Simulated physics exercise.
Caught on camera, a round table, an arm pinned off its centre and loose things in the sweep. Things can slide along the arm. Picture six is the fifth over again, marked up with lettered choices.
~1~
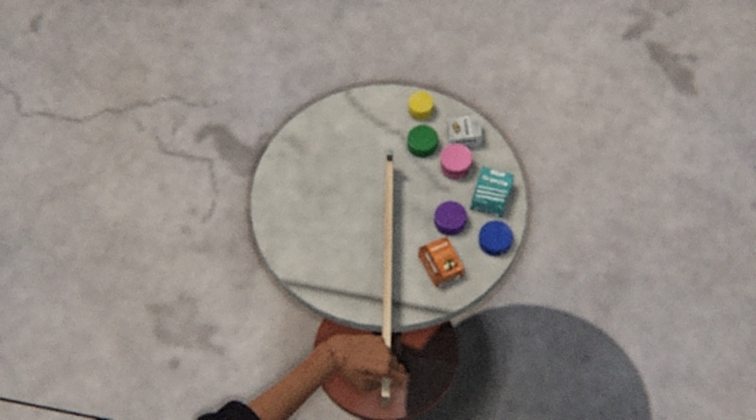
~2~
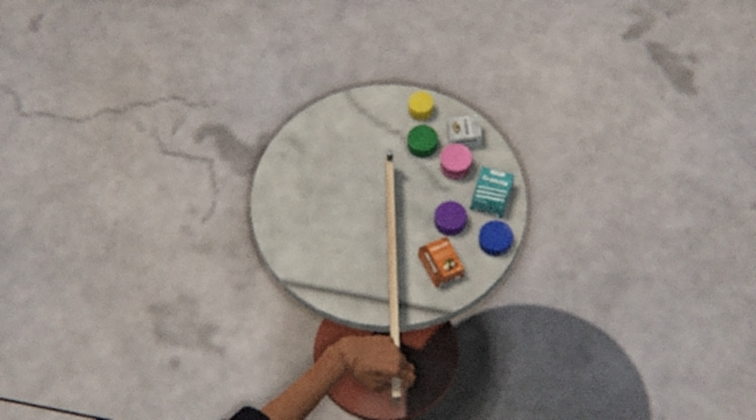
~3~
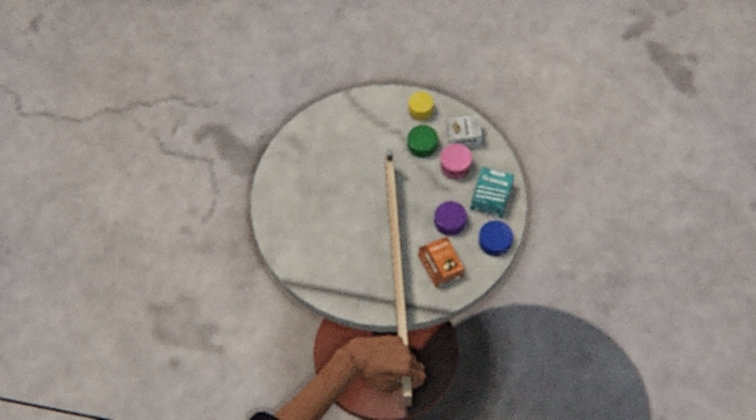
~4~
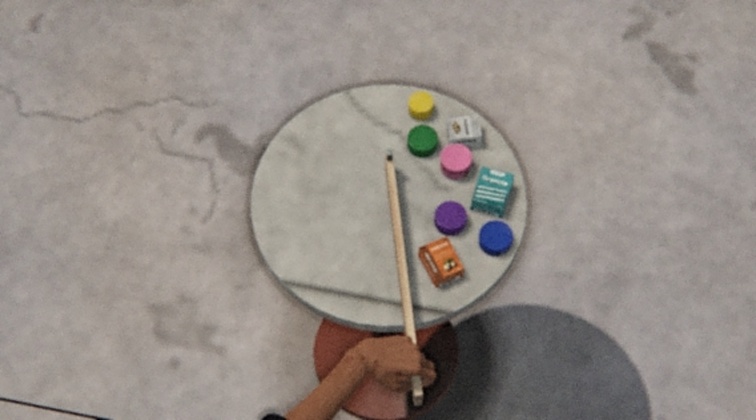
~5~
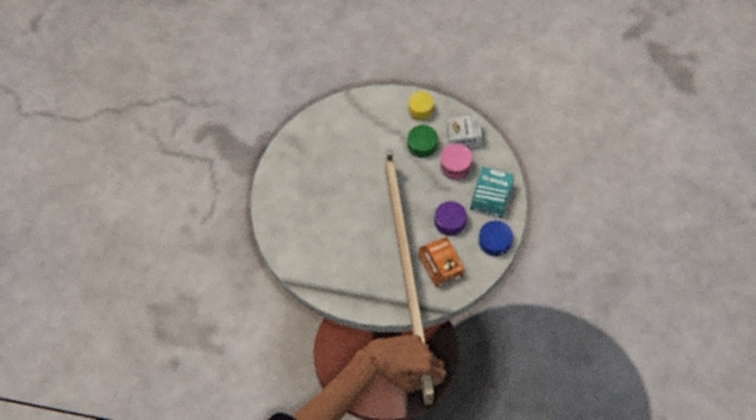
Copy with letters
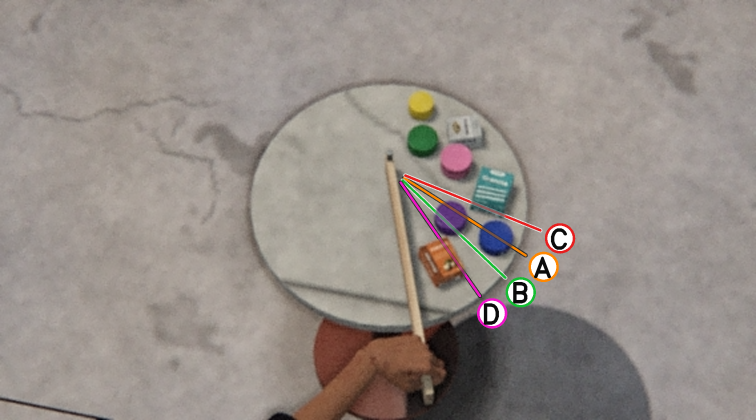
A hand slowly swinging the near end of a pale stick rightward across a round table, beside colourful jars and small packets.
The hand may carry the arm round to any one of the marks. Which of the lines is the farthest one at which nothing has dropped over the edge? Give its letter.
Up to line B.
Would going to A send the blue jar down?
Yes.
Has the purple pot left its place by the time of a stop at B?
Yes.
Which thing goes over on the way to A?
The blue jar.
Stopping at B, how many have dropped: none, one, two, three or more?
The count is none.
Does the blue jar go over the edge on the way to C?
By then, yes.
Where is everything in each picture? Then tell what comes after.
In the first frame, arm (389, 233); pink jar (456, 162); turquoise packet (492, 192).
In the second frame, arm (392, 233); blue jar (496, 239).
In the third frame, arm (395, 233); green pot (423, 141).
In the fourth frame, arm (399, 233); yellow tin (421, 106).
In the fifth frame, arm (402, 233); pink jar (456, 162); turquoise packet (492, 192); blue jar (496, 239).
On the copy, A at (464, 216); B at (453, 228); C at (472, 203); D at (440, 238).
On B. First, arm (421, 228); orange packet (452, 259); blue jar (496, 239).
Then, arm (438, 221); blue jar (503, 234); orange packet (473, 244).
Finally, arm (447, 214); blue jar (518, 224); turquoise packet (496, 189); nothing has fallen.
By contrast, A drops the blue jar; C drops the blue jar; D is safe but short.
